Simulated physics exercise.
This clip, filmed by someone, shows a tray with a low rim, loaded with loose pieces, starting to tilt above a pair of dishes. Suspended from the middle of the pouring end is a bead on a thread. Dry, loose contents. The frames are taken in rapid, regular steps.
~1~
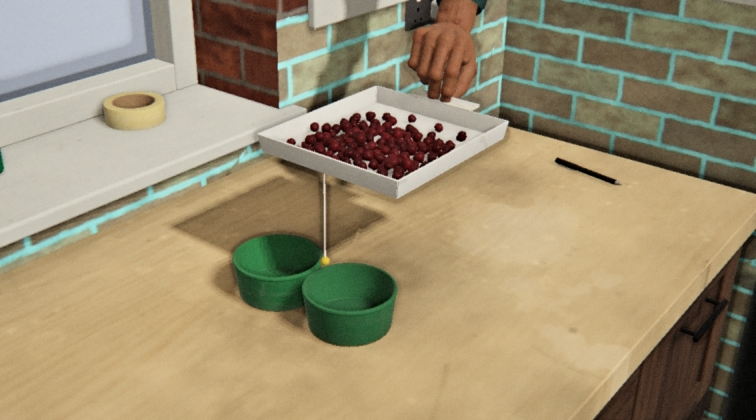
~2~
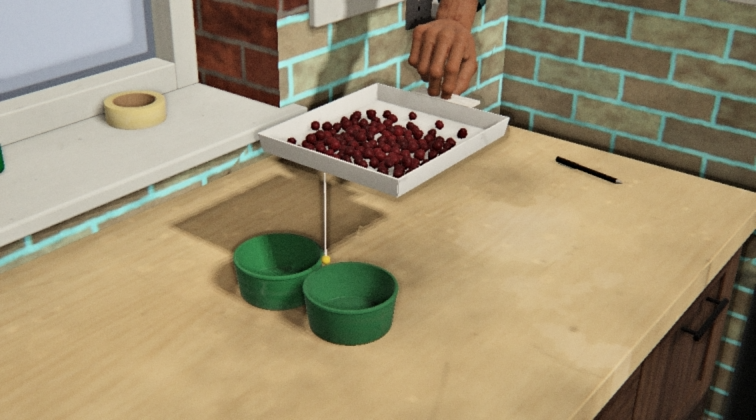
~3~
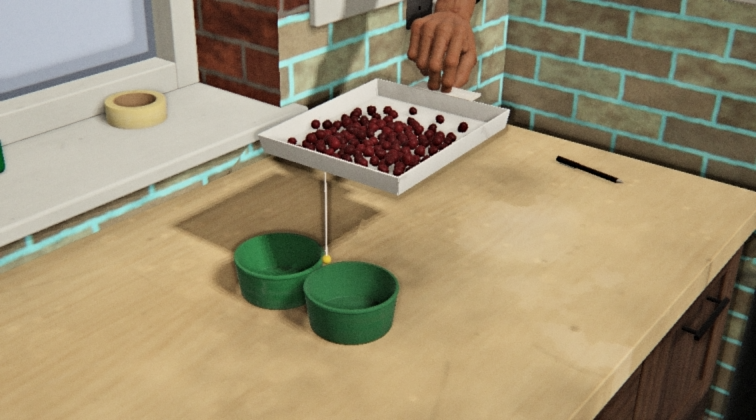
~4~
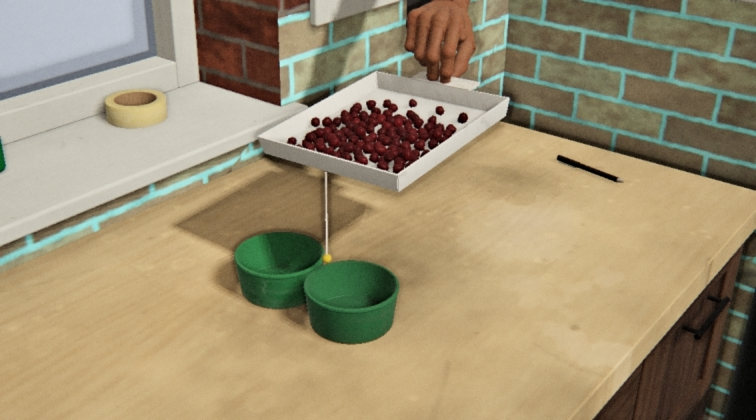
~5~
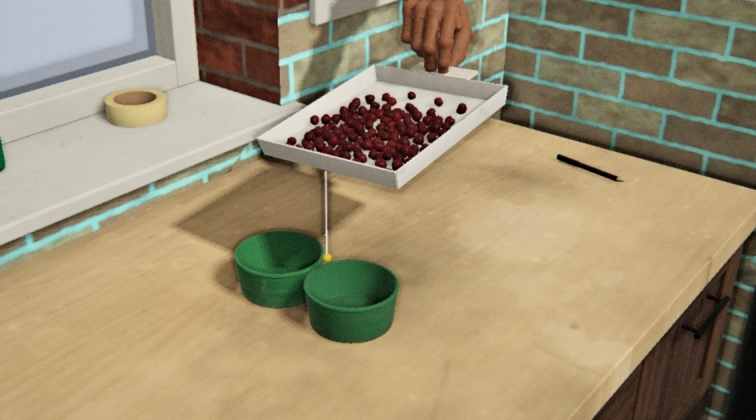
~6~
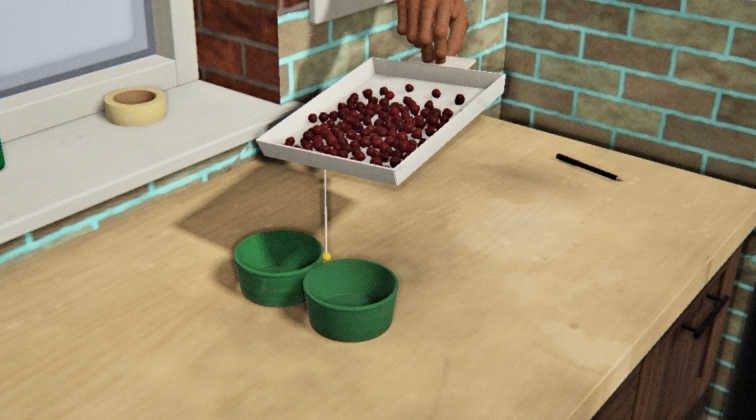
A white tray of dark red dried cherries, held by a hand at its far side above two green dishes, started out level, then slowly tilted a little toward its left corner as a few cherries shifted.
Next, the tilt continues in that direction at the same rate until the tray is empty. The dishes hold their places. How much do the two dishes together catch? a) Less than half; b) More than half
(b) More than half.
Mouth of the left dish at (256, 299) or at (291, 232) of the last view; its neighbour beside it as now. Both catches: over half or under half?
Taking them in turn, it's short of half and then short of half.
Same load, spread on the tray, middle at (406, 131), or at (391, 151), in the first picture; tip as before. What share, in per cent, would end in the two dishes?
It's 70 percent the first time and 50 percent the second.
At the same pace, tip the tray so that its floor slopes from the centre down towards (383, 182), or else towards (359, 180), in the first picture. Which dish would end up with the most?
The first try goes to the one on the right and the second to the one on the right.
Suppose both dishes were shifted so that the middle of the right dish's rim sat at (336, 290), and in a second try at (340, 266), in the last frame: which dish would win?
One: The left dish. Two: The dish on the left.
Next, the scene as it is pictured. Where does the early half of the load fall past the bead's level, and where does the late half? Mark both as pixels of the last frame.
Earlier portion about (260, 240); later portion about (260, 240).
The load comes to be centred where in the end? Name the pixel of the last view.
Near pixel (271, 279).
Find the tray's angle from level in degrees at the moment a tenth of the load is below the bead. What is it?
Approx. 100° from level.
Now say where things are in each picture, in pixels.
The first frame shows corners of the pouring end at (262, 134) and (397, 179), level; middle of the load at (372, 146), dried cherries; left dish at (248, 287); right dish at (320, 321); bead on its thread at (325, 261).
The second frame shows corners of the pouring end at (263, 133) and (398, 177), level; middle of the load at (372, 144).
The third frame shows corners of the pouring end at (263, 134) and (398, 176), tipped barely, lowest at the left corner; middle of the load at (373, 141).
The fourth frame shows corners of the pouring end at (262, 136) and (397, 173), tipped a little, lowest at the left corner; middle of the load at (373, 137).
The fifth frame shows corners of the pouring end at (261, 137) and (395, 170), tipped a little, lowest at the left corner; middle of the load at (372, 133).
The sixth frame shows corners of the pouring end at (260, 139) and (393, 167), tipped a little, lowest at the left corner; middle of the load at (370, 129), a stray few on the move; left dish at (249, 283); right dish at (321, 317).
Soon after the last picture, tray tipped steeply; all on the tray.
A little later, tray tipped right over; most on the tray; a stray few in the left dish; a stray few outside both; a small part in the air.
Later still, tray tipped past a quarter turn; most in the left dish; about a quarter outside both.
At rest, tray tipped past a quarter turn; none in the right dish; most in the left dish; about a quarter outside both.
